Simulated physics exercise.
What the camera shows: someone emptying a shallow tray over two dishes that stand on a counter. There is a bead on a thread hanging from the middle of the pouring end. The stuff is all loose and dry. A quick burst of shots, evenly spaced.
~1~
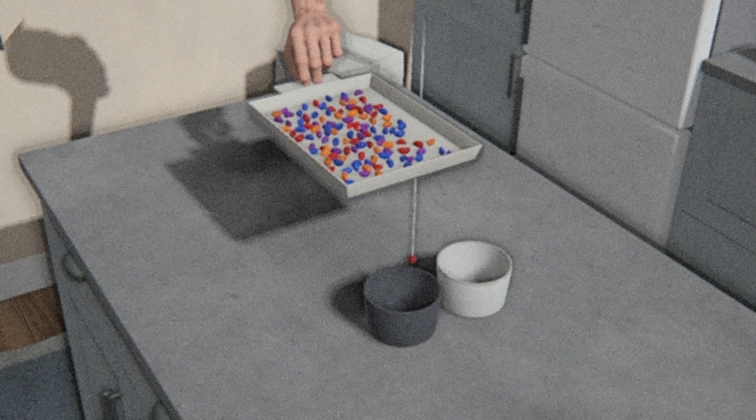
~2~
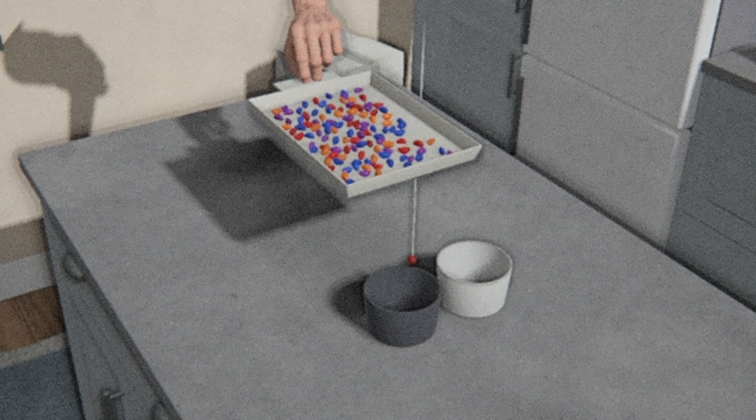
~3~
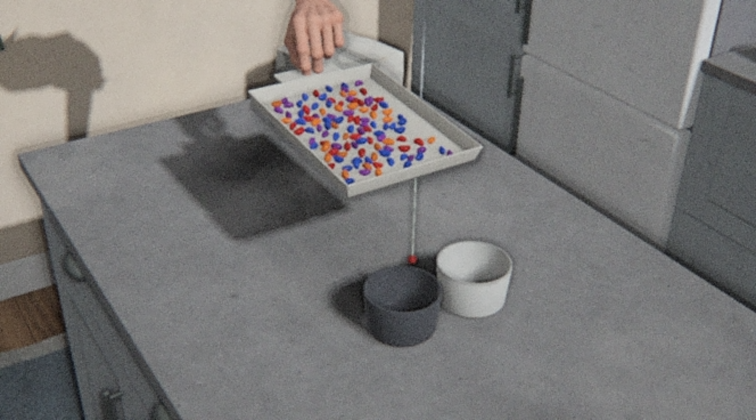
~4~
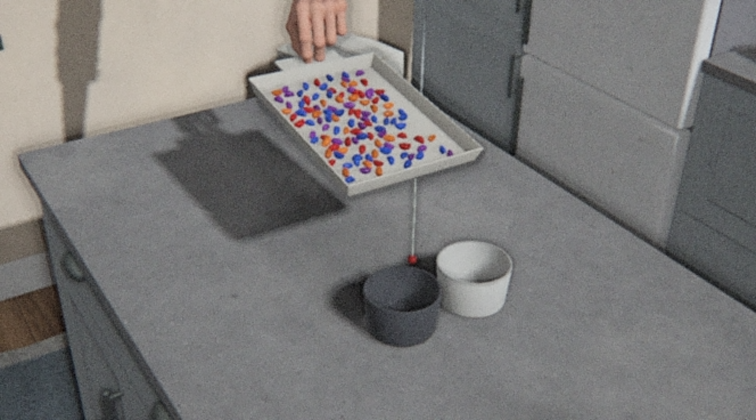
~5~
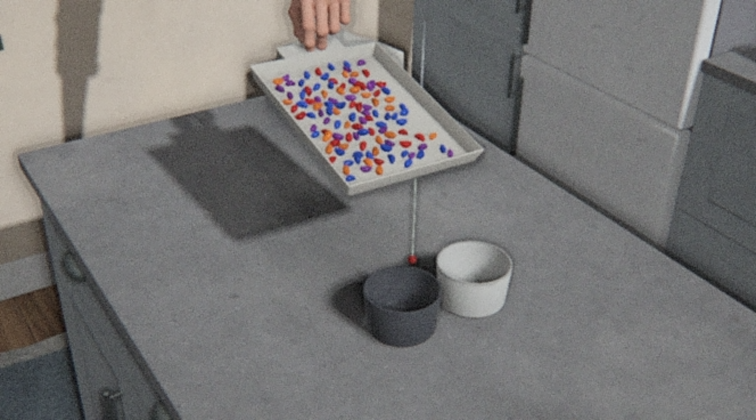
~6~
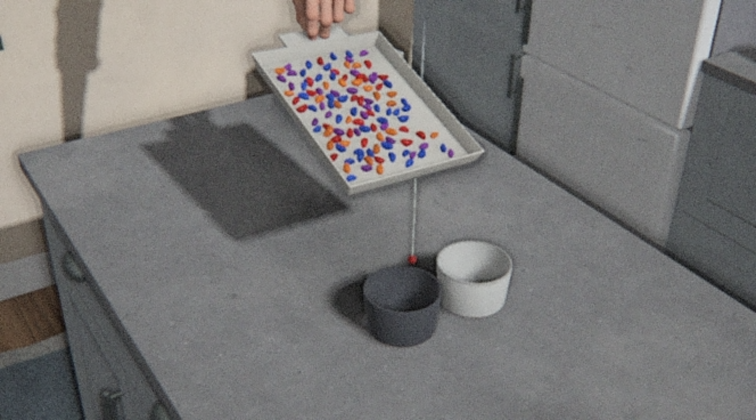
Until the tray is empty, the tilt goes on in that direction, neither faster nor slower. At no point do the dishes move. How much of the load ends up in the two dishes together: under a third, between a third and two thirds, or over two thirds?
Together the dishes get between a third and two thirds of it.
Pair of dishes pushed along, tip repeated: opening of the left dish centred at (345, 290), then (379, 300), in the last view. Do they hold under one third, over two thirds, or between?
For the first try it's below one third, and for the second it's the middle third.
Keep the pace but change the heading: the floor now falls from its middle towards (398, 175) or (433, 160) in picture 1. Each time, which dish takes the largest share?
First spot: The leftmost dish, second spot: The rightmost dish.
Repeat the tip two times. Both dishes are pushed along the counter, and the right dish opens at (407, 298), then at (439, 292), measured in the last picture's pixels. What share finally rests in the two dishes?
Roughly 30% the first time and 50% the second time.
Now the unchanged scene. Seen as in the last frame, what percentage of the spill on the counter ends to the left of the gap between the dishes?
Around 30 %.
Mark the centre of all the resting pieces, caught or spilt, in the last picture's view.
The centre comes to rest close to (463, 308).
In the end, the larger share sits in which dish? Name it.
It's the dish to the right that ends up fuller.
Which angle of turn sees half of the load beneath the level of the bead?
Somewhere near 110 degrees, I'd say.
Shortly afterwards, tray tipped steeply; all but a few on the tray; only a few in the right dish.
Next, tray tipped right over; the bulk on the tray; only a few in the left dish; a little in the right dish; a little outside both; only a few in the air.
Some moments later, tray tipped past a quarter turn; near a quarter in the left dish; near a third in the right dish; near half outside both.
In the end, tray tipped past a quarter turn; near a quarter in the left dish; near a third in the right dish; near half outside both.
